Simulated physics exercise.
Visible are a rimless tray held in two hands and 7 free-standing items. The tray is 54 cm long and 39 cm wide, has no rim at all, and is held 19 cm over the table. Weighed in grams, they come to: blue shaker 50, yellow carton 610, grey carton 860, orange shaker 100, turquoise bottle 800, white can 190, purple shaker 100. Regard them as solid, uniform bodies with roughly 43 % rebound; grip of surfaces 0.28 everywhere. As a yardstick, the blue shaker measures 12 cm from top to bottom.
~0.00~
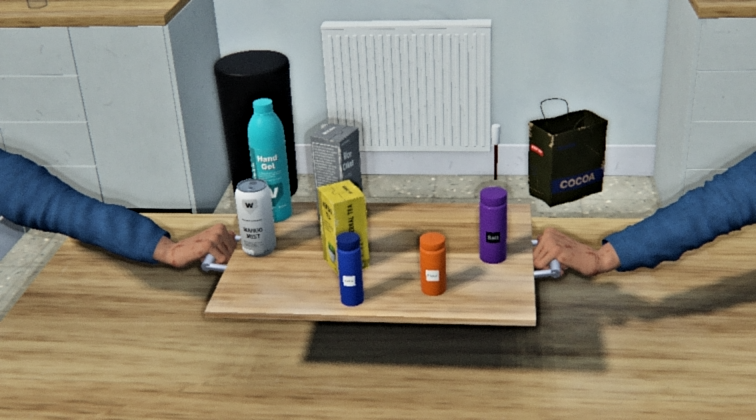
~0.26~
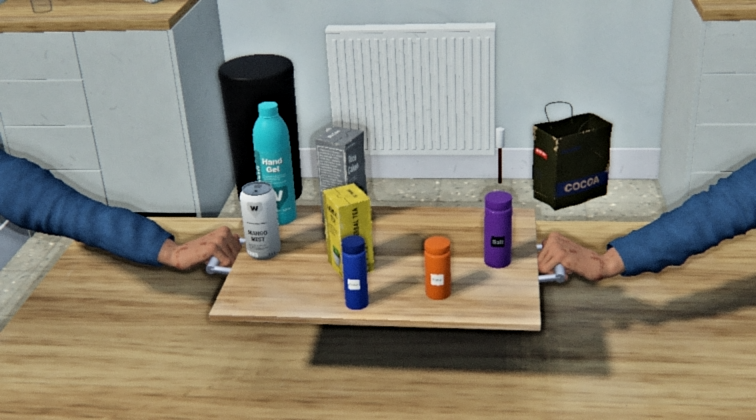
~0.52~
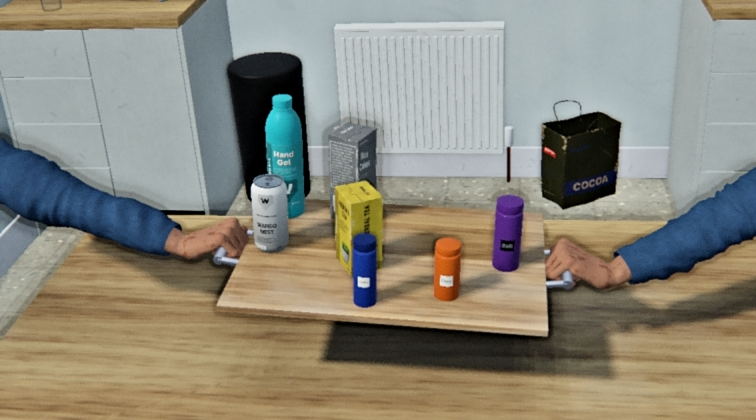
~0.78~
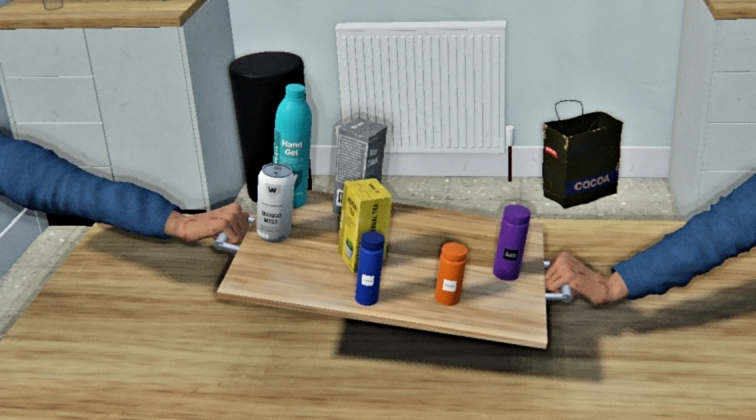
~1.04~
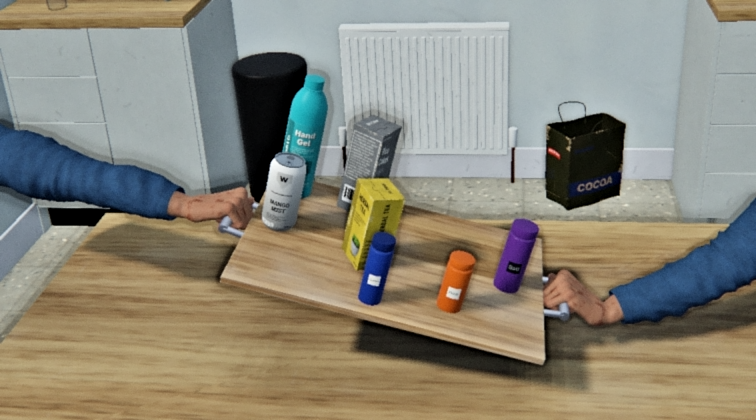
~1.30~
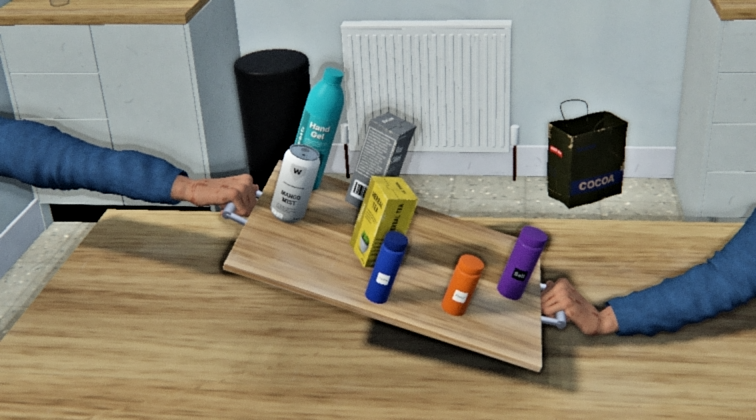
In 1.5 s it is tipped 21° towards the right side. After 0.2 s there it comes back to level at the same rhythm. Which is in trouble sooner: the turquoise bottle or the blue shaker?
The second of the two.
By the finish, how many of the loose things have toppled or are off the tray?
I make it 7.
Around 1.70 s, tilt 21°, right edge down; purple shaker now off the tray; turquoise bottle shifted 13 cm near (380, 148); blue shaker shifted 12 cm near (450, 290).
Around 2.10 s, tilt 19°, right edge down; blue shaker, yellow carton, grey carton and orange shaker now off the tray; turquoise bottle shifted 41 cm near (514, 193); white can shifted 39 cm.
Around 2.30 s, tilt 16°, right edge down; turquoise bottle and white can now off the tray.
Around 2.70 s, tilt 7°, right edge down.
Finally (3.8 s), off the tray, blue shaker, yellow carton, grey carton, orange shaker, turquoise bottle, white can and purple shaker. Turquoise bottle went at 2.22 s; blue shaker went at 2.02 s.
